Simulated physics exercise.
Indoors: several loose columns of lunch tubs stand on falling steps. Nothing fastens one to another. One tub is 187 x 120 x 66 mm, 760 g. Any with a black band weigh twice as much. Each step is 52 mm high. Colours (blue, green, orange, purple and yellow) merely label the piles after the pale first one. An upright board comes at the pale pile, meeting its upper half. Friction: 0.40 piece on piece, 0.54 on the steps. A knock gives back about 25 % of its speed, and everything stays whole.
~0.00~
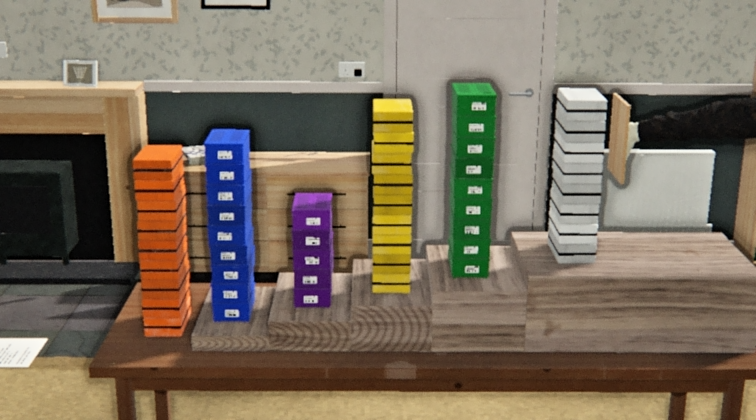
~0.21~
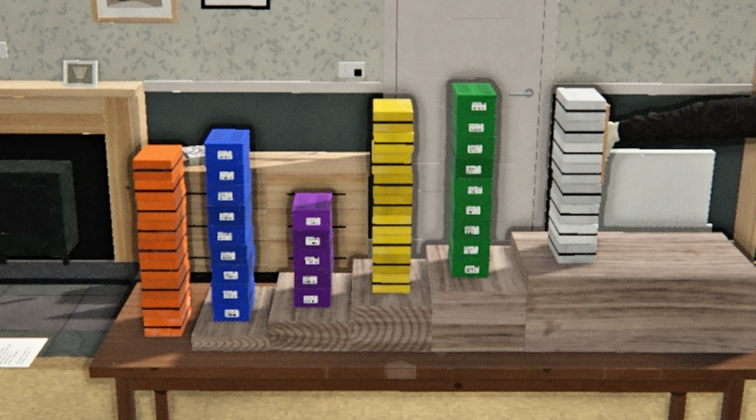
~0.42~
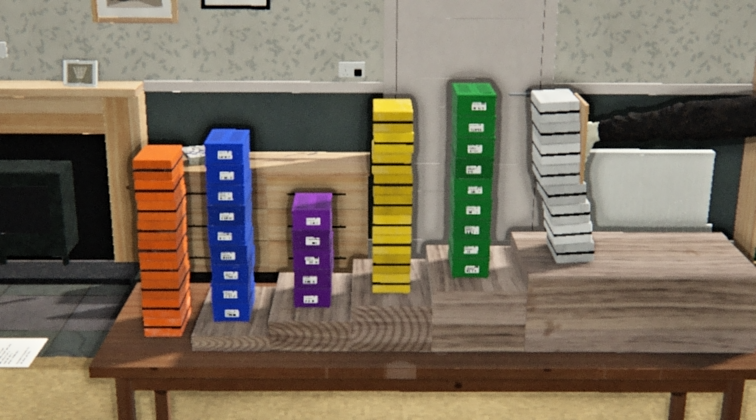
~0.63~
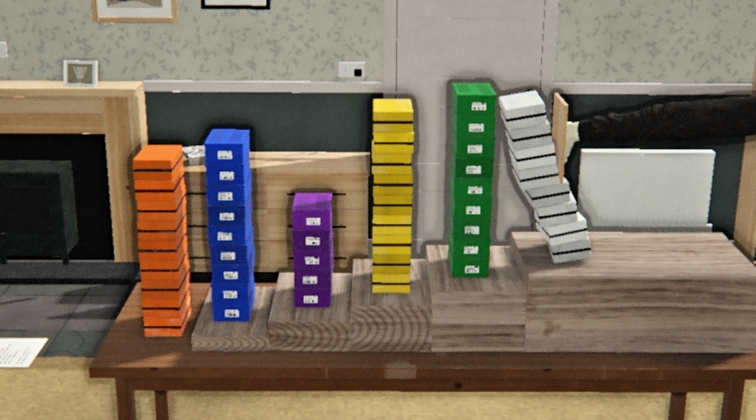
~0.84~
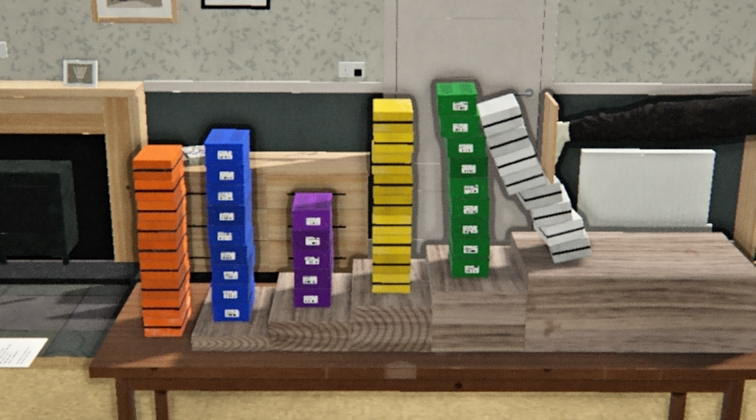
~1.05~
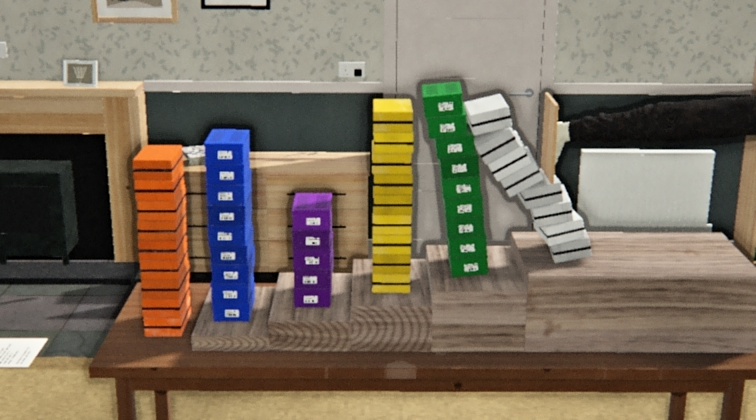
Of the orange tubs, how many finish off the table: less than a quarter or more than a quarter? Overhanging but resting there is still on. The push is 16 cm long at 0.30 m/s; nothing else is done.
Upwards of a quarter of them.
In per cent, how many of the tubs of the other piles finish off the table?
Roughly 40 per cent of them.
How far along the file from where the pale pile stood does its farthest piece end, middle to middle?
Some 54 cm.
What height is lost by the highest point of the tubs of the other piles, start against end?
Some 33 cm lower.
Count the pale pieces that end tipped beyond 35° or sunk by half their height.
The count is 4.
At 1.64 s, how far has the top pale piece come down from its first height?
Roughly 18 cm.
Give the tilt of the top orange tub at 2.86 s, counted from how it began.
Roughly 80°.
By 1.64 s, 4 of the pale pile down; none of the 9 orange tubs off the table (0 of 41 in all colours); top orange tub unmoved; top green tub tilted 17°, 29 mm lower.
By 2.28 s, 4 of the pale pile down; none of the 9 orange tubs off the table (0 of 41 in all colours); top orange tub moved 49 mm; top green tub tilted 47°, 24 cm lower.
By 2.86 s, 4 of the pale pile down; none of the 9 orange tubs off the table (0 of 41 in all colours); top orange tub on its side; top yellow tub tilted 67°, 40 cm lower.
By 3.44 s, 4 of the pale pile down; 7 of the 9 orange tubs off the table (14 of 41 in all colours); top orange tub upside down; top yellow tub on its side.
When it is over (3.9 s), 4 of the pale pile down; 7 of the 9 orange tubs off the table (16 of 41 in all colours); top orange tub upside down; top blue tub on its side. That is 78 per cent.
